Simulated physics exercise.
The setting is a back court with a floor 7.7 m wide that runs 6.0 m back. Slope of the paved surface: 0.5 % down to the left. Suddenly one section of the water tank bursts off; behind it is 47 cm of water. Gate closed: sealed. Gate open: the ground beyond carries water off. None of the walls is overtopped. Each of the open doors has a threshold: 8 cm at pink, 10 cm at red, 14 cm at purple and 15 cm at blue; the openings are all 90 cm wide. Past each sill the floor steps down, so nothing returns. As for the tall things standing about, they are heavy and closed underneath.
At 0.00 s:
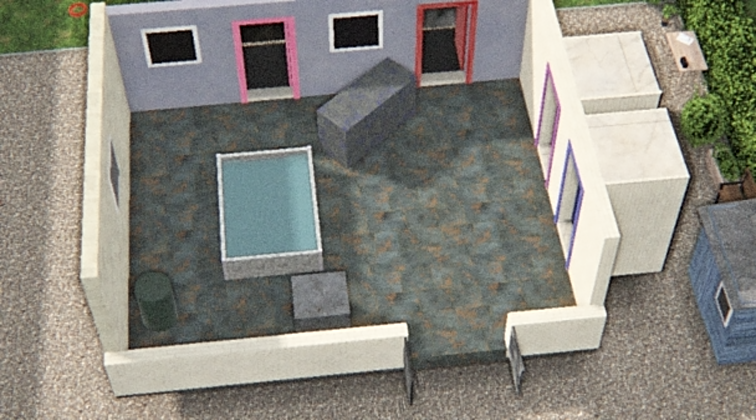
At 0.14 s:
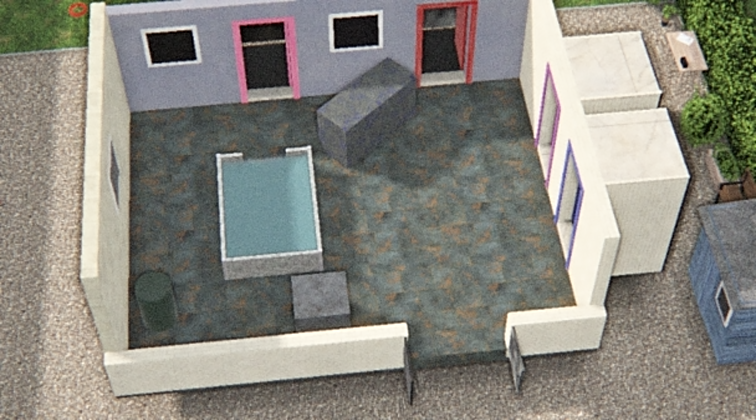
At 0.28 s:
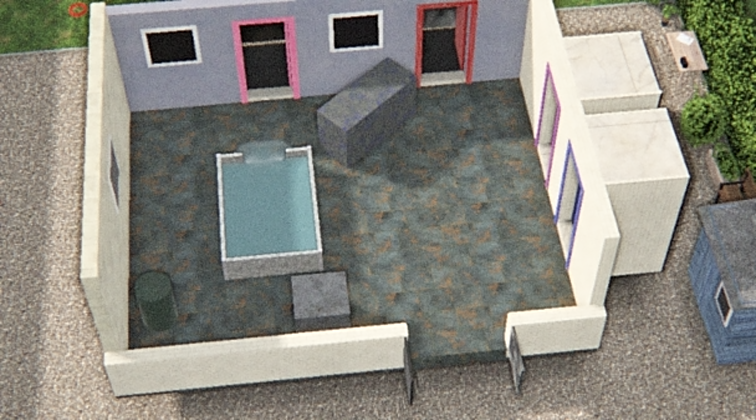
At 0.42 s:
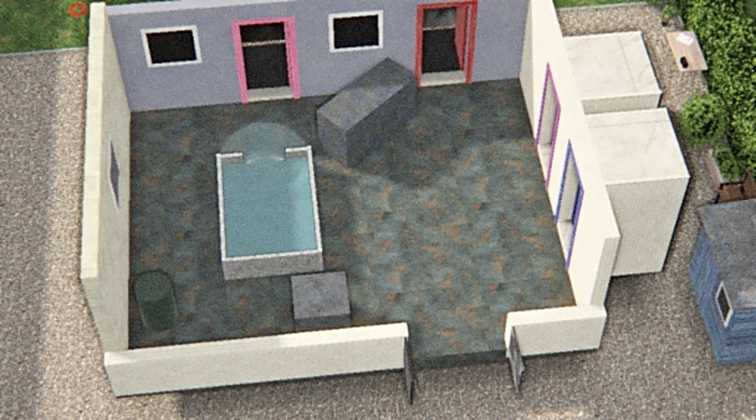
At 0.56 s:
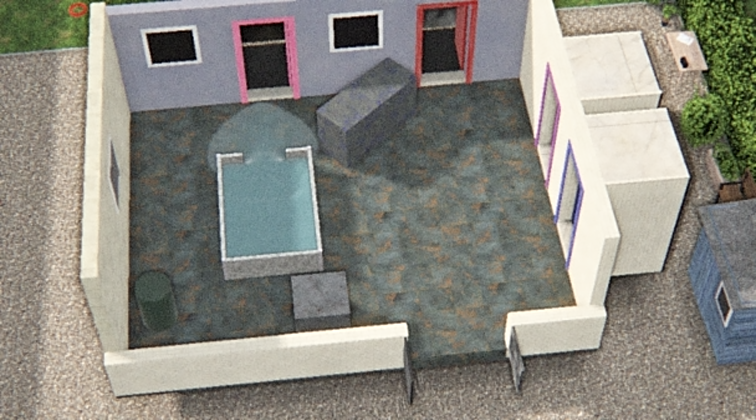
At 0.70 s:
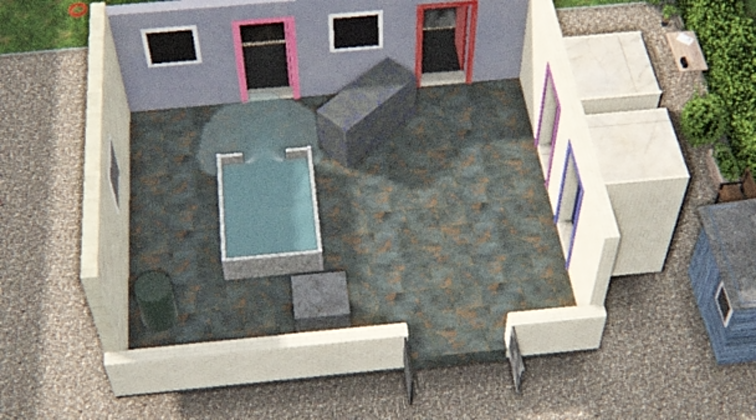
To begin with, a white-rimmed water tank stands whole and still on the dark floor of a walled court. A section of its far side breaks away, and water pours through the gap, fanning out in a thin, rounded sheet that widens across the floor near the pink-framed doorway.
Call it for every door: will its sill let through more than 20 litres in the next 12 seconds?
Pink door - it will, red door - it will not, purple door - it will not, blue door - it will not.
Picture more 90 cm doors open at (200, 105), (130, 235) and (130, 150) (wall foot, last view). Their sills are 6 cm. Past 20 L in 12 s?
In turn: Beyond it, short of it, beyond it.
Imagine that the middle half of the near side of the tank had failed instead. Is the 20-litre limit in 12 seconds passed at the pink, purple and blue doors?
Then: Pink short of it, purple short of it, blue short of it.
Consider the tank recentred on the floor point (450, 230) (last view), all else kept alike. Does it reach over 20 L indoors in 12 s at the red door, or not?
Against the limit, the red door gets more than that.
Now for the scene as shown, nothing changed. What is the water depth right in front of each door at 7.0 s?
Pink 12 cm, red 2 cm, purple 2 cm, blue 0 cm.
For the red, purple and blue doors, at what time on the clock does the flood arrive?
Arrival: Red 2.4 s, purple 5.5 s, blue not within the 12 s.
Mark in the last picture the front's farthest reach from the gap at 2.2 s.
Somewhere around (425, 92).
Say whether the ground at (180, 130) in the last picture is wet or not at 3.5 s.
By then the spot is drenched.
After 1.4 s water covers 10 % of the floor and is deepest (26 cm) near (265, 163); pink door 16 cm at the sill, 42 L in, red door not reached, purple door not reached, blue door not reached.
After 2.2 s water covers 15 % of the floor and is deepest (23 cm) near (131, 118); pink door 22 cm at the sill, 111 L in, red door not reached, purple door not reached, blue door not reached.
After 3.5 s water covers 20 % of the floor and is deepest (19 cm) near (371, 104); pink door 17 cm at the sill, 197 L in, red door 3 cm at the sill, 0 L in, purple door not reached, blue door not reached.
After 7.0 s water covers 45 % of the floor and is deepest (14 cm) near (140, 124); pink door 12 cm at the sill, 285 L in, red door 2 cm at the sill, 0 L in, purple door 2 cm at the sill, 0 L in, blue door not reached.
After 12.0 s water covers 50 % of the floor and is deepest (10 cm) near (130, 132); pink door 6 cm at the sill, 300 L in, red door 2 cm at the sill, 0 L in, purple door 1 cm at the sill, 0 L in, blue door not reached.
